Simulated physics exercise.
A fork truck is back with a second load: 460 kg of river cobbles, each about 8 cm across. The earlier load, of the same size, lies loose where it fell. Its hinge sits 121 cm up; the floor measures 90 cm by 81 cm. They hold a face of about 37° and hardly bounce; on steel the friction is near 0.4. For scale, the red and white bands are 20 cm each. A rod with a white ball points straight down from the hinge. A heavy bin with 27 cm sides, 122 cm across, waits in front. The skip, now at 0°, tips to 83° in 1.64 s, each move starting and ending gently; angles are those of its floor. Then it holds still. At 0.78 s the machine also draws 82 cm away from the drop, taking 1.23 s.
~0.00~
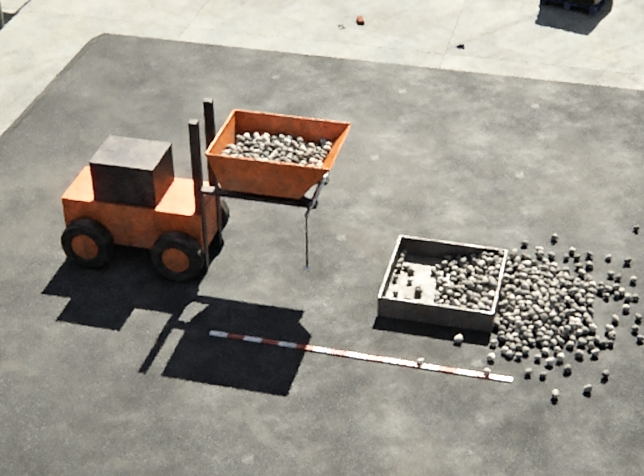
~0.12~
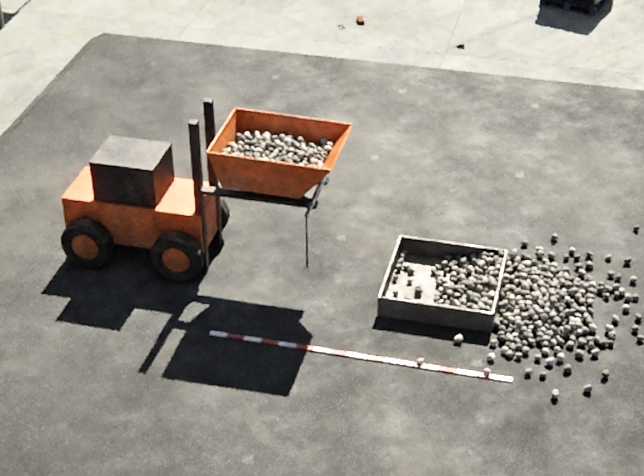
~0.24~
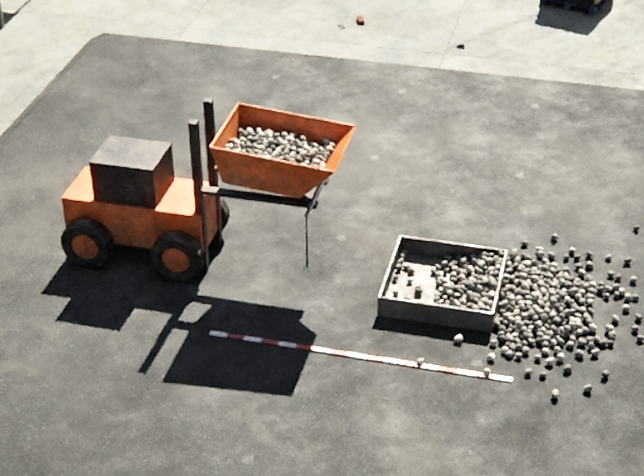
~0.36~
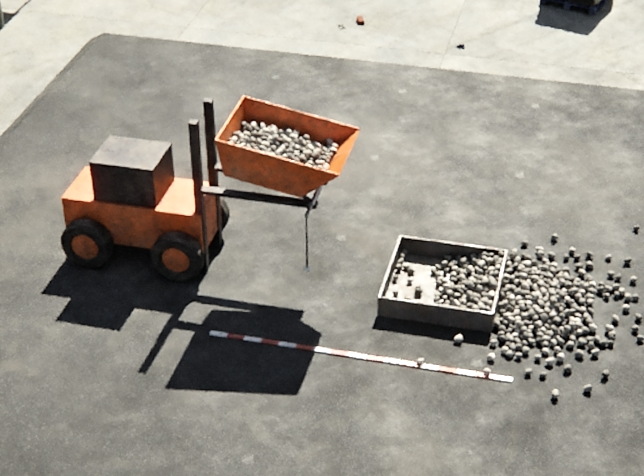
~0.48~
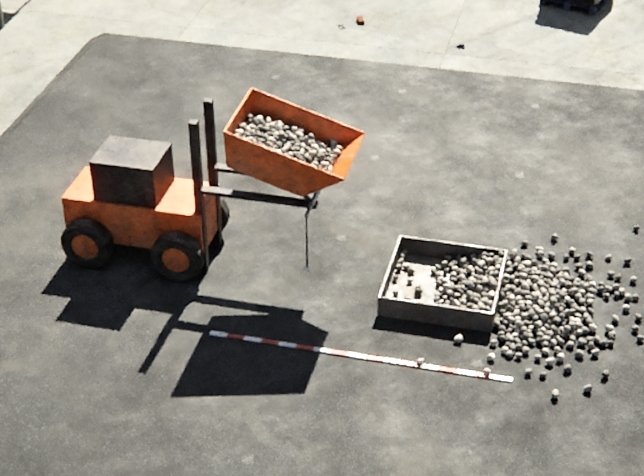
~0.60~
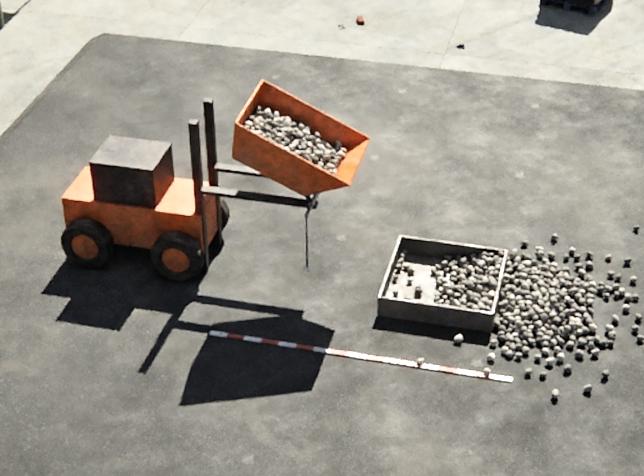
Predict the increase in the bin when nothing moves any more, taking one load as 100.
Roughly 7 per cent of a load more.
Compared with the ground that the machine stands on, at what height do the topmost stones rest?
About 32 cm above it.
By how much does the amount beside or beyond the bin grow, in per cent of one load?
Near 5 parts in a hundred.
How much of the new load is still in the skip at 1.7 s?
Roughly 25 per cent is still inside.
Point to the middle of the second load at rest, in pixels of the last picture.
Near (358, 275).
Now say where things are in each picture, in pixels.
The skip is at 0°, its lip at (329, 170); the top of the load is at (274, 145). The earlier load is highest near (492, 289), 26 cm above ground level, 38 % in the bin, 62 % beside or beyond the bin, in the first picture.
Lip at (330, 171), floor tilted 1°, highest stones at (268, 144); the stones move at 0.2 m/s on average, in the second picture.
The skip is at 5°, its lip at (334, 172); the top of the load is at (265, 139); the stones move at 0.4 m/s on average, in the third picture.
The skip is at 10°, its lip at (338, 175); the top of the load is at (263, 133); the stones move at 0.6 m/s on average, in the fourth picture.
The skip is at 17°, its lip at (344, 180); the top of the load is at (260, 125); the stones move at 0.7 m/s on average, in the fifth picture.
Lip at (350, 185), floor tilted 25°, highest stones at (263, 116); the stones move at 0.8 m/s on average, in the sixth picture.
After 1.2 s the floor is at 70°; in per cent of one load, 98 in the skip, 2 short of the bin, 38 in the bin, 62 beside or beyond the bin; the foremost stones are past the picture's edge.
After 1.7 s the floor is at 83°; in per cent of one load, 24 in the skip, 68 short of the bin, 44 in the bin, 63 beside or beyond the bin; the foremost stones are past the picture's edge.
After 2.5 s the floor is at 83°; in per cent of one load, 0 in the skip, 90 short of the bin, 45 in the bin, 64 beside or beyond the bin; the foremost stones are past the picture's edge.
After 5.0 s the floor is at 83°; in per cent of one load, 0 in the skip, 90 short of the bin, 45 in the bin, 64 beside or beyond the bin; the foremost stones are past the picture's edge. Net gain in the bin, 7.
